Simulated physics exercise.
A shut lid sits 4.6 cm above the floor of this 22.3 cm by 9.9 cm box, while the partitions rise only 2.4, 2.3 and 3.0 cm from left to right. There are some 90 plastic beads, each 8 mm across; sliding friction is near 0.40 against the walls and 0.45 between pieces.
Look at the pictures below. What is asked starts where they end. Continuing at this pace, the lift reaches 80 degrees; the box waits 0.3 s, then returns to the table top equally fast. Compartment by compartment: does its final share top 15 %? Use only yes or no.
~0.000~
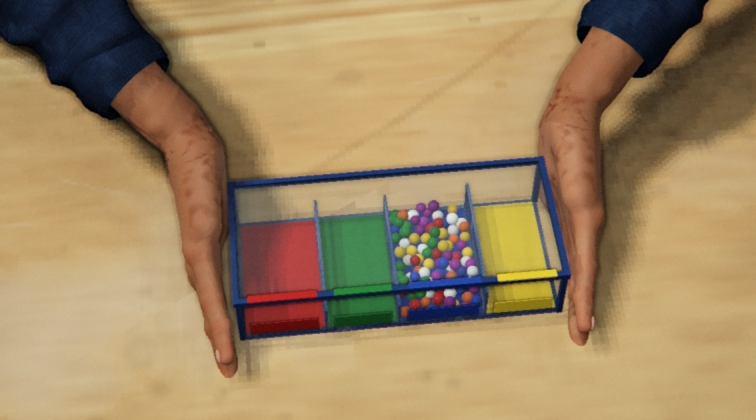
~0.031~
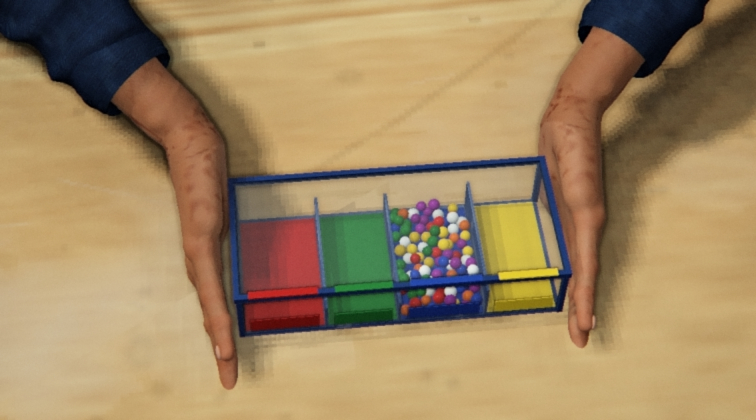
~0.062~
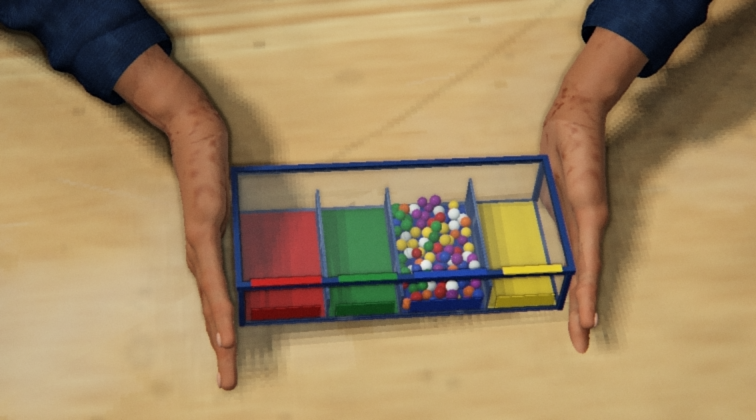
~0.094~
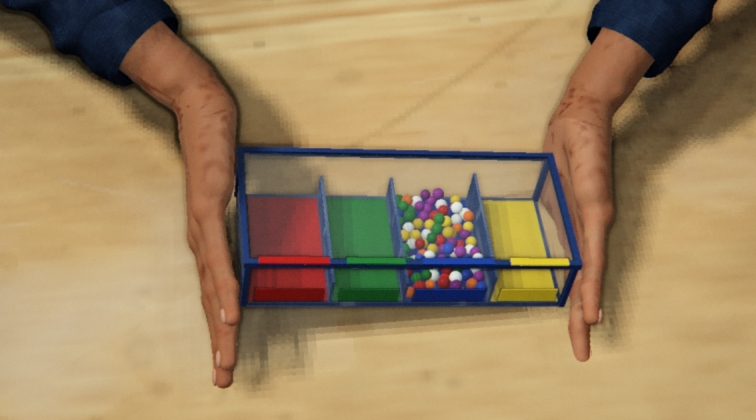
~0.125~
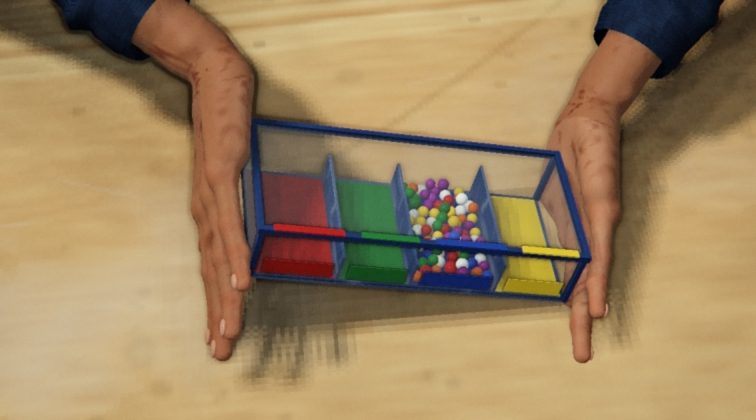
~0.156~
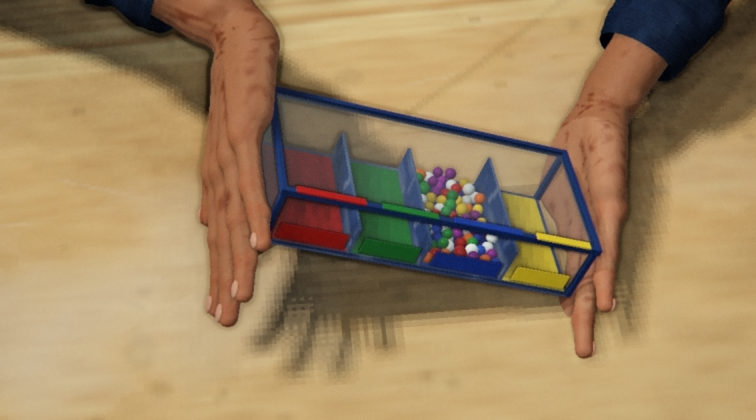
Red: No; blue: Yes; green: No; yellow: Yes.
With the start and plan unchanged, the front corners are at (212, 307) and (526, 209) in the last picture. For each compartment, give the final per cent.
Red = 60 %; blue = 30 %; green = 10 %; yellow = 0 %.
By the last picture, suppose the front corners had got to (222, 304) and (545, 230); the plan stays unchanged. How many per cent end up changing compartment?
Then around 40 percent would end up out of place.
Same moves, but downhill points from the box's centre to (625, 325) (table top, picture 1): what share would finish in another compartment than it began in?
The share comes to about 40 in a hundred.
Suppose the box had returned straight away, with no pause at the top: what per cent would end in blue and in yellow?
Blue keeps 55% and yellow keeps 45%.
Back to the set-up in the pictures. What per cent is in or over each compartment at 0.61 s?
Red 0, blue 70, green 0, yellow 30.
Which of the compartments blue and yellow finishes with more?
The blue compartment.
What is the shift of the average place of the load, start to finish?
Some 3.5 cm.
After 0.61 s, tilt 80 degrees; blue 70 %, yellow 30 %.
After 0.92 s, tilt 49 degrees; blue 65 %, yellow 35 %.
After 1.33 s, tilt 0 degrees; blue 65 %, yellow 35 %.
At rest (1.8 s), red 0 %, blue 65 %, green 0 %, yellow 35 %.
